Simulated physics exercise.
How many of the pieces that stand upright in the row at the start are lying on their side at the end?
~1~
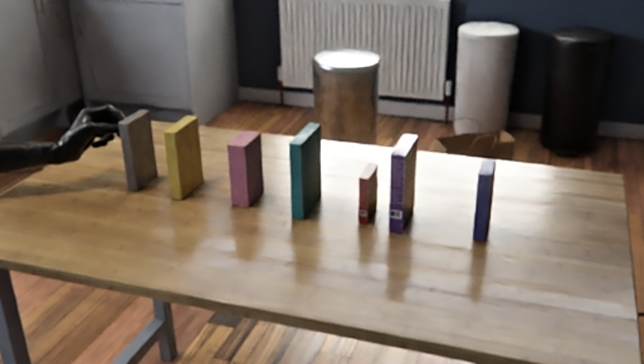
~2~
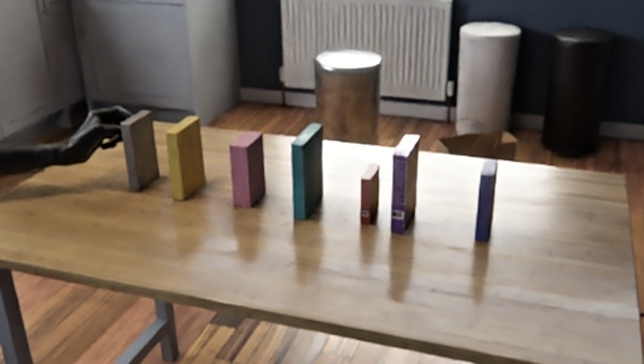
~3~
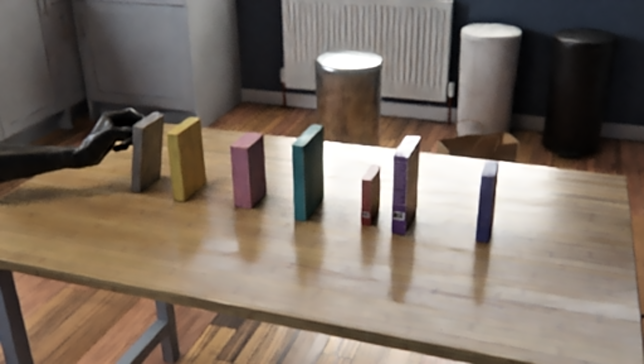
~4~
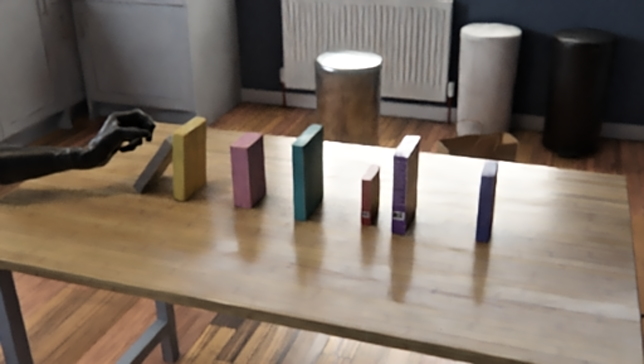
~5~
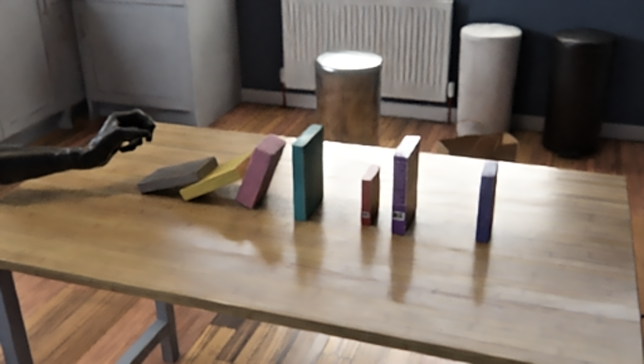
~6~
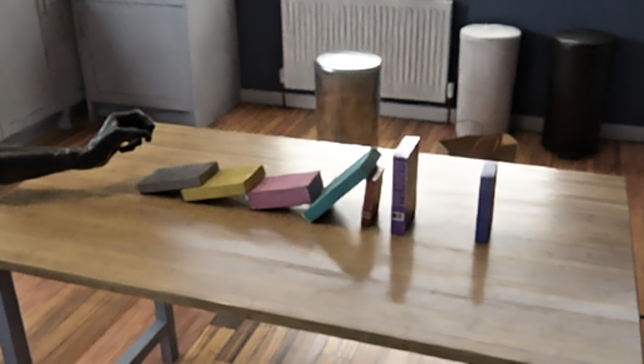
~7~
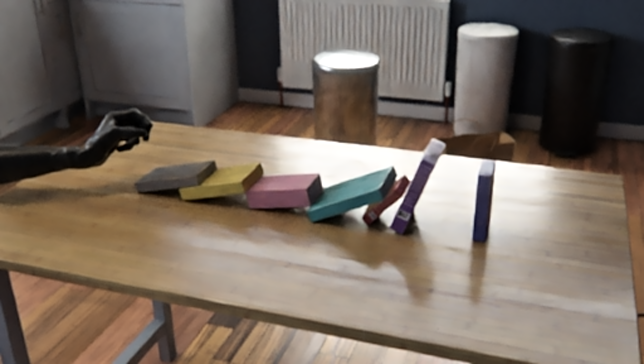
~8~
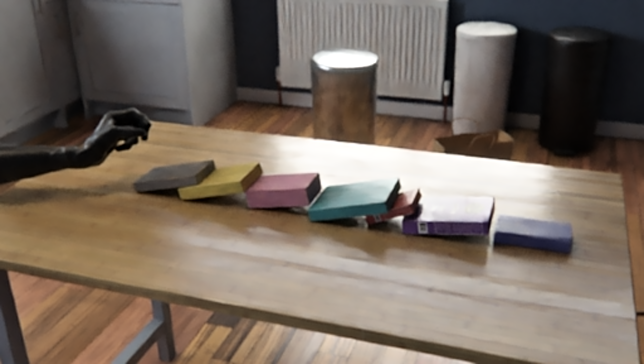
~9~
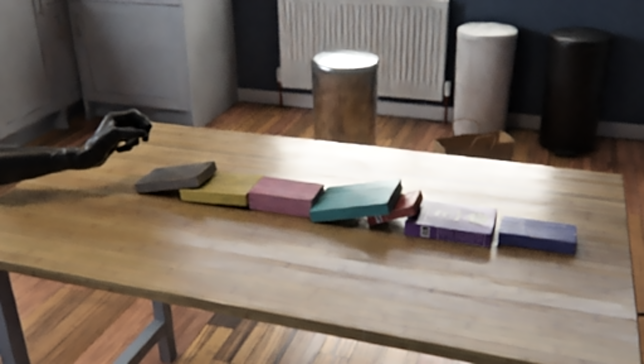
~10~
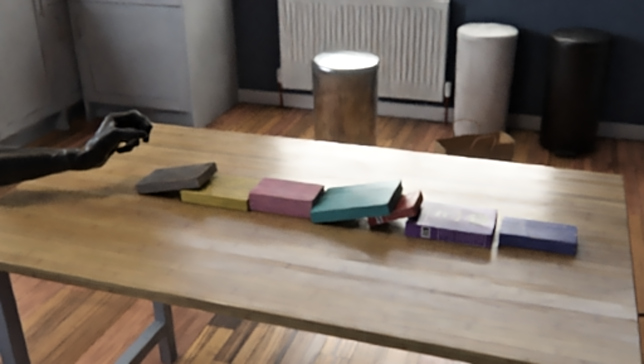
All seven are lying on their side at the end, from the grey block at the left to the blue board at the right.
